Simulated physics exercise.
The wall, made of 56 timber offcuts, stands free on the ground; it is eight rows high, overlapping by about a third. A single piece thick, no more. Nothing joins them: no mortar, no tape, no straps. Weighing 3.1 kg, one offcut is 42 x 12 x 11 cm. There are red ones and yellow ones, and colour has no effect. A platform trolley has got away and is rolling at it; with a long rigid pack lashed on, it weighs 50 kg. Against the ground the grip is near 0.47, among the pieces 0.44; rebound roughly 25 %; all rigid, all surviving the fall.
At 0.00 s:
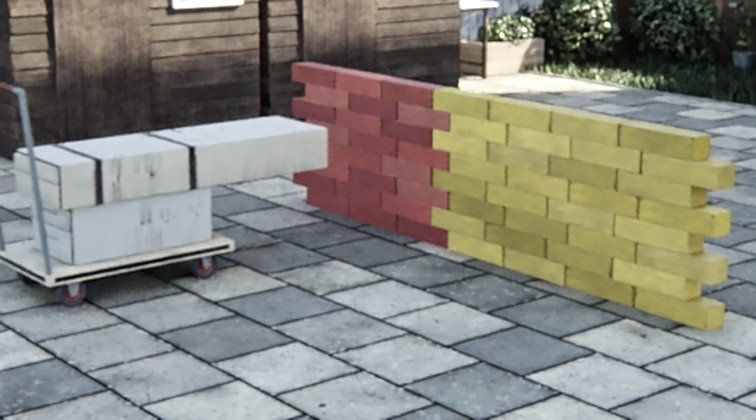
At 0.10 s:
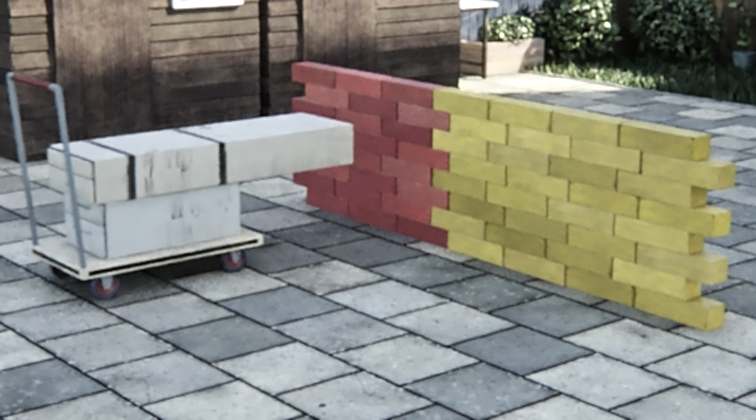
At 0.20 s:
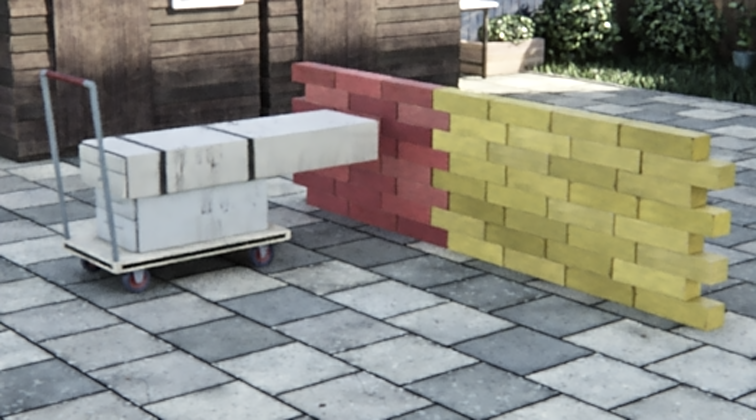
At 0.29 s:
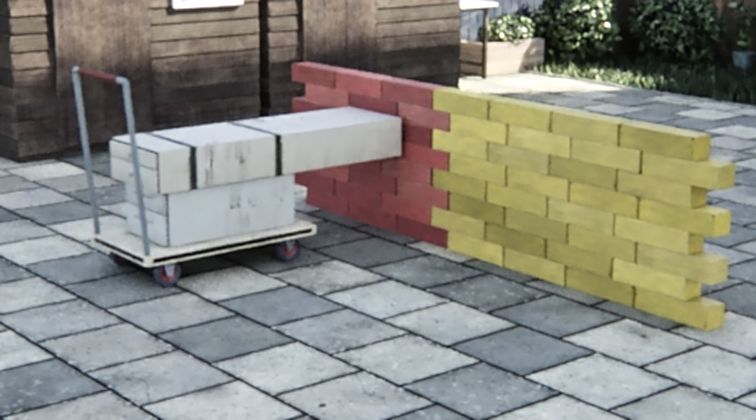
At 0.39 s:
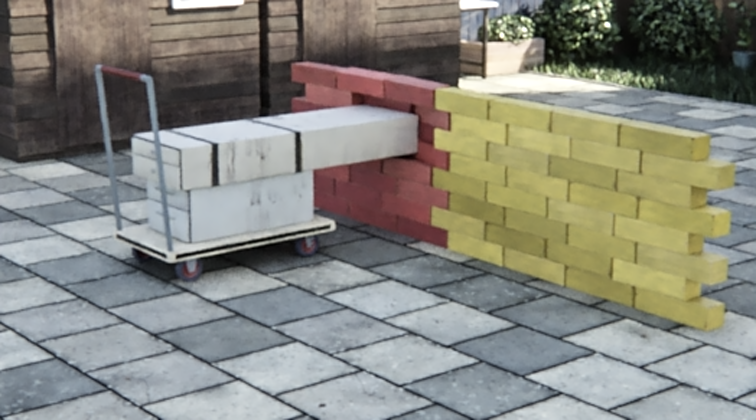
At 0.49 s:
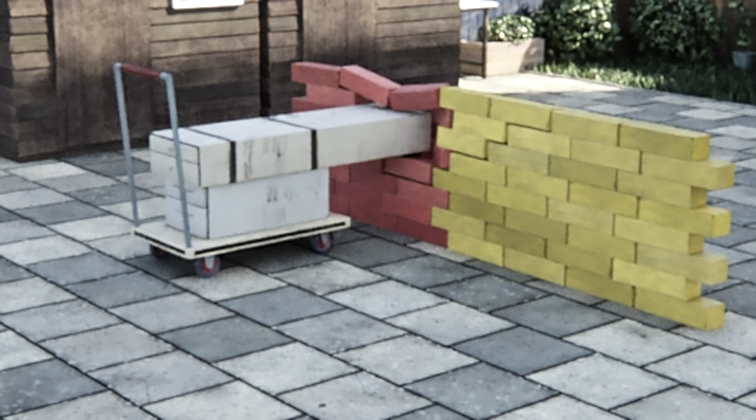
The video shows a platform trolley carrying a long pale pack rolling rightward across paving toward a freestanding wall of red and yellow blocks, then the pack pushes into the red section, shifting and tilting several blocks near the top.
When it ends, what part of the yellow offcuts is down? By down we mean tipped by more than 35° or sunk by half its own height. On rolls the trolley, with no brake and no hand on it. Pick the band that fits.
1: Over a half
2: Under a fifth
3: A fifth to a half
2.
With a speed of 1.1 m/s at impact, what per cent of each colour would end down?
Yellow 10%, red 60%.
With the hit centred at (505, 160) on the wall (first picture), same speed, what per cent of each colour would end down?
Result - yellow: 40 %; red: 10 %.
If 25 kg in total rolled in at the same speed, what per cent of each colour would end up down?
Down by colour: Yellow 10, red 50 per cent.
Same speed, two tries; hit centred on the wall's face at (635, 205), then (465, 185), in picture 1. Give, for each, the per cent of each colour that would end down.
Yellow 60 then 70, red 0 then 50 per cent.
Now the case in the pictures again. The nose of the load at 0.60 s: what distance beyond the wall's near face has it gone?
Measured: Approx. 30 cm.
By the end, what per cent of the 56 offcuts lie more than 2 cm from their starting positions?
Shifted fraction is 35 per cent.
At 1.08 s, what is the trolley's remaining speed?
Roughly 0.3 m/s.
After 0.60 s, load 30 cm past the wall's line, still rolling; none of the 32 yellow offcuts down (4 of 56 in all colours); top yellow offcut unmoved.
After 0.82 s, load 49 cm past the wall's line, still rolling; 4 of the 32 yellow offcuts down (11 of 56 in all colours); top yellow offcut unmoved.
After 1.08 s, load 67 cm past the wall's line, still rolling; 4 of the 32 yellow offcuts down (11 of 56 in all colours); top yellow offcut unmoved.
After 1.54 s, load 69 cm past the wall's line, stopped; 4 of the 32 yellow offcuts down (12 of 56 in all colours); top yellow offcut unmoved; top red offcut 22 mm from its place.
In the end (2.3 s), load 69 cm past the wall's line, stopped; 4 of the 32 yellow offcuts down (12 of 56 in all colours); top yellow offcut unmoved; top red offcut 13 mm from its place. That is 12 per cent. From the last view, middles, top yellow offcut near (592, 127), top red offcut near (322, 75).
